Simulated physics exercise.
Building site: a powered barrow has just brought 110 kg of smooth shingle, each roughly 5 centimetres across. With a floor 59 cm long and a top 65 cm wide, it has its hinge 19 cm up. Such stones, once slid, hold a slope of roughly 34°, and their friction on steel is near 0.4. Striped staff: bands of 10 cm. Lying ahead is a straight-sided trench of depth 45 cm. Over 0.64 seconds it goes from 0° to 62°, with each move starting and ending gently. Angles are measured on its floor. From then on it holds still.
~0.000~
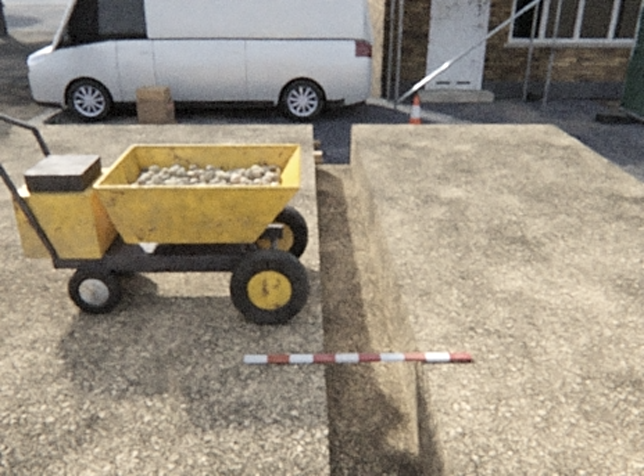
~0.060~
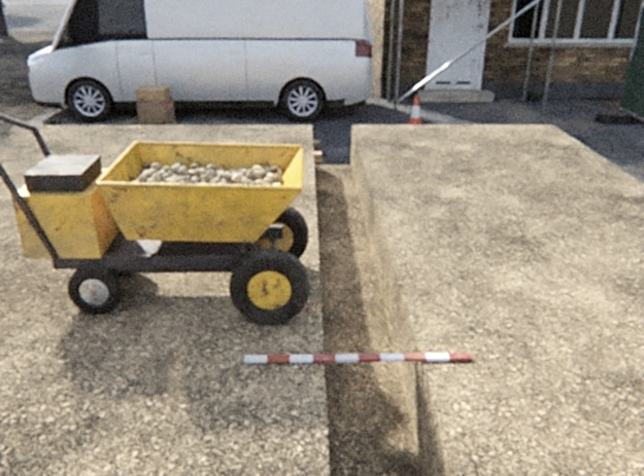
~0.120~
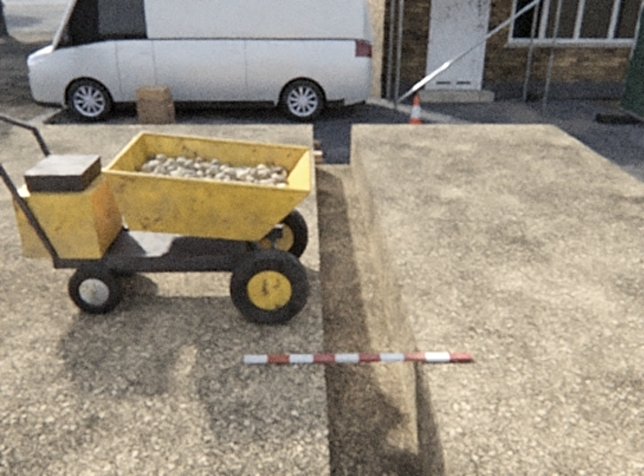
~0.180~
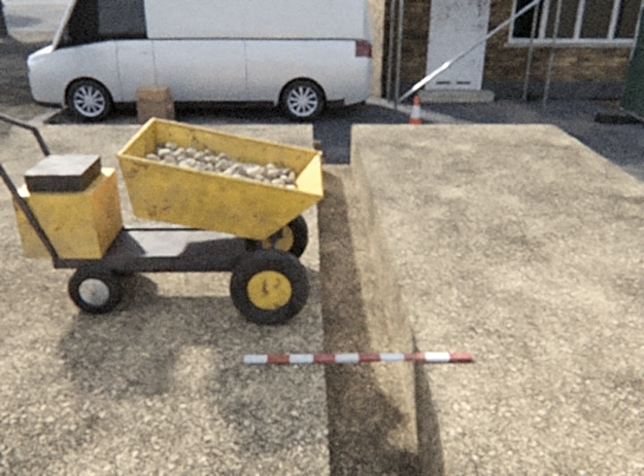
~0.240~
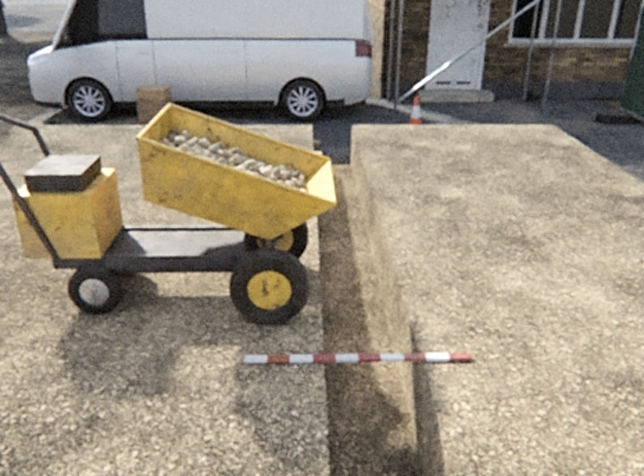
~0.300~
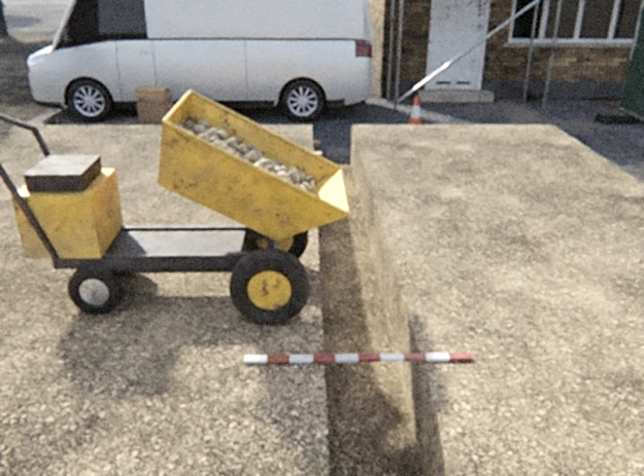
On a building site, a yellow powered barrow loaded with smooth stones stands beside a straight-sided trench, with a striped staff lying across it and a white van parked behind. The barrow's tray begins level, then its left end rises gradually, tilting steadily steeper toward the trench on the right.
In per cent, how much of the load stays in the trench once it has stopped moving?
I would say about 37 per cent.
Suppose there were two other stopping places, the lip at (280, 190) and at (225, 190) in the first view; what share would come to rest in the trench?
Roughly 50 in a hundred from the first, 90 in a hundred from the second.
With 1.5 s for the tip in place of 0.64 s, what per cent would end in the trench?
Roughly 55% would finish there.
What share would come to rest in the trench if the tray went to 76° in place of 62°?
Then about 25 per cent.
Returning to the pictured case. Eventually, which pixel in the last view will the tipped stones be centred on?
Roughly (430, 286), I'd say.
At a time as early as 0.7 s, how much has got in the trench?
I'd say near 10 per cent at that time.
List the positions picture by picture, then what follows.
The tray is at 0°, its lip at (299, 188); the top of the load is at (207, 176), in the first picture.
The tray is at 2°, its lip at (302, 189); the top of the load is at (172, 173); the stones move at 0.4 m/s on average, in the second picture.
Lip at (310, 191), floor tilted 6°, highest stones at (169, 166); the stones move at 0.7 m/s on average, in the third picture.
Lip at (322, 197), floor tilted 12°, highest stones at (172, 154); the stones move at 1.0 m/s on average, in the fourth picture.
Lip at (336, 204), floor tilted 20°, highest stones at (179, 141); the stones move at 1.2 m/s on average, in the fifth picture.
Lip at (349, 215), floor tilted 28°, highest stones at (193, 129); the stones move at 1.3 m/s on average, in the sixth picture.
After 0.5 s the floor is at 52°; 100 % in the tray; the foremost stones are at (349, 225).
After 0.7 s the floor is at 62°; 88 % in the tray, 8 % in the trench, 5 % past the trench; the foremost stones are at (431, 282).
After 1.1 s the floor is at 62°; 33 % in the tray, 9 % in the trench, 58 % past the trench; the foremost stones are at (543, 287).
After 3.0 s the floor is at 62°; 0 % in the tray, 37 % in the trench, 63 % past the trench; the foremost stones are past the picture's edge.
